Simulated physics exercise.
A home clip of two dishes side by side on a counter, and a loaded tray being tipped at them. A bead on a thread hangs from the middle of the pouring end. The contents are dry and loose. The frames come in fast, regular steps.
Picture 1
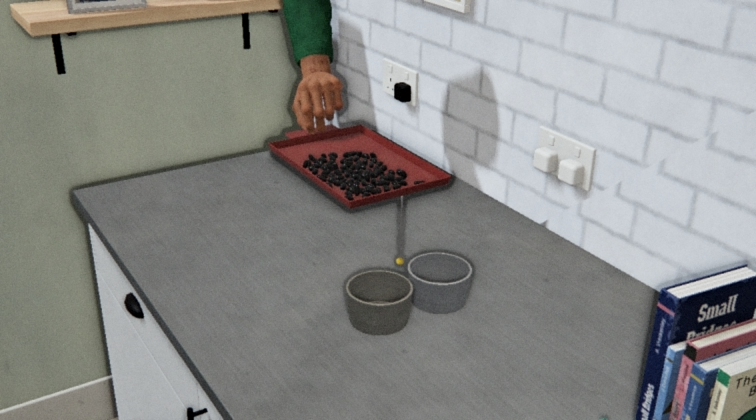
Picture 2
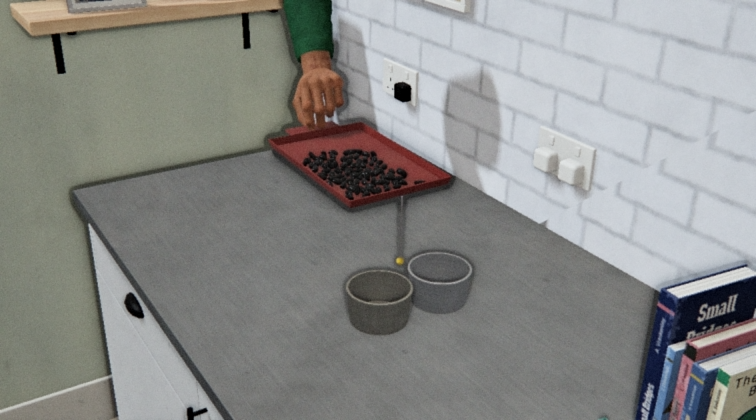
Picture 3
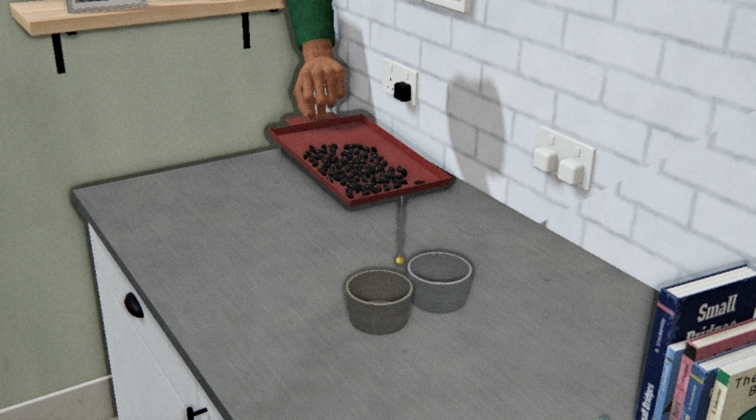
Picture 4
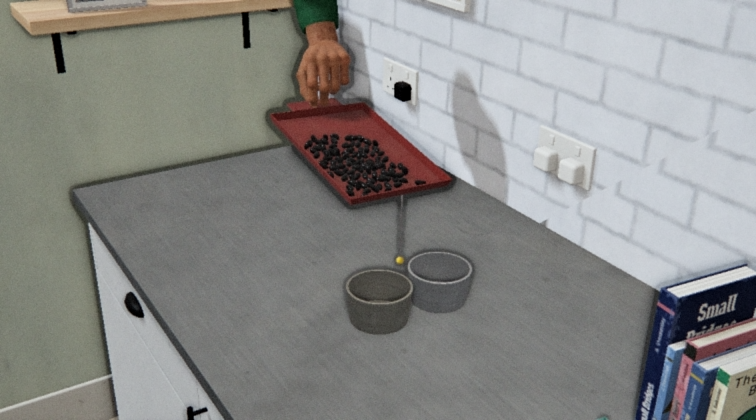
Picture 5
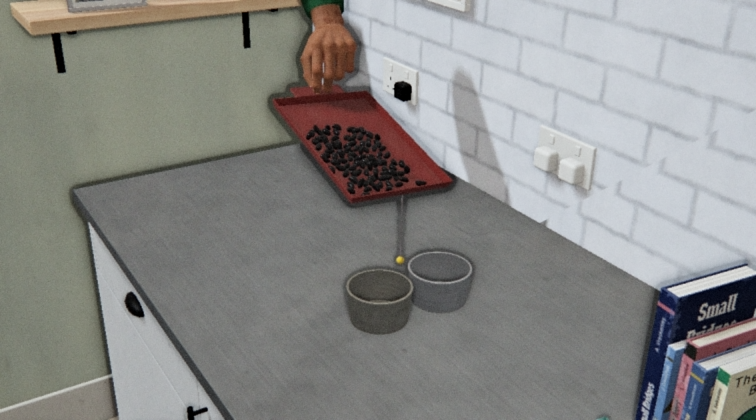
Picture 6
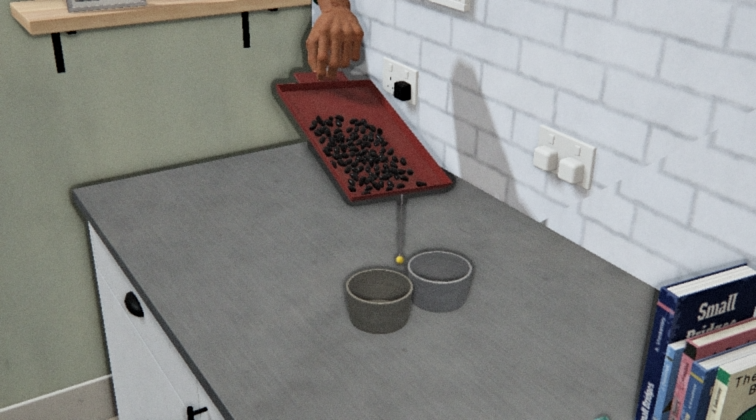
In a home kitchen, a fixed, slightly raised view looks across a grey countertop toward a pale green wall with a wooden shelf and white brick tiles. Two small grey bowls sit side by side below a red tray of black beans, a yellow bead hanging on a thread, books at right. After resting level, the tray's far end is steadily raised by a green-sleeved hand, tilting toward its near right corner.
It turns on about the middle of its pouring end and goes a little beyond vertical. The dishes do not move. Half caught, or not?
Caught overall: Over half.
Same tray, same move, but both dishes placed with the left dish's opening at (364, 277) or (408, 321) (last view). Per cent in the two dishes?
The first gives 30 %, the second 0 %.
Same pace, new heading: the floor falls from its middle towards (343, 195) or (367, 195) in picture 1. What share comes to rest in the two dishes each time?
In turn 40 and 60 in a hundred.
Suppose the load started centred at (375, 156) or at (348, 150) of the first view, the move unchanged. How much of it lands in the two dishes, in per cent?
About 70 and 60 per cent.
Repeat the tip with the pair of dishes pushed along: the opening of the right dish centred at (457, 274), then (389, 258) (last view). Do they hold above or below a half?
First above a half, then the smaller part.
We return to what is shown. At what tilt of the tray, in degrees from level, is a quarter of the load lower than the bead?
At about 90°.
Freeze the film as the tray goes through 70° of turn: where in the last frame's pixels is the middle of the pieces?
Near (411, 176).
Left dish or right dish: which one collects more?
It is the right dish.
Soon, tray tipped steeply; most on the tray; a stray few in the right dish; a stray few outside both; a small part in the air.
A while on, tray tipped past a quarter turn; a stray few in the left dish; about half in the right dish; about a quarter outside both; about a quarter in the air.
Towards the end, tray tipped past a quarter turn; a small part in the left dish; about two thirds in the right dish; about a third outside both.
Finally, tray tipped past a quarter turn; a small part in the left dish; about two thirds in the right dish; about a third outside both.
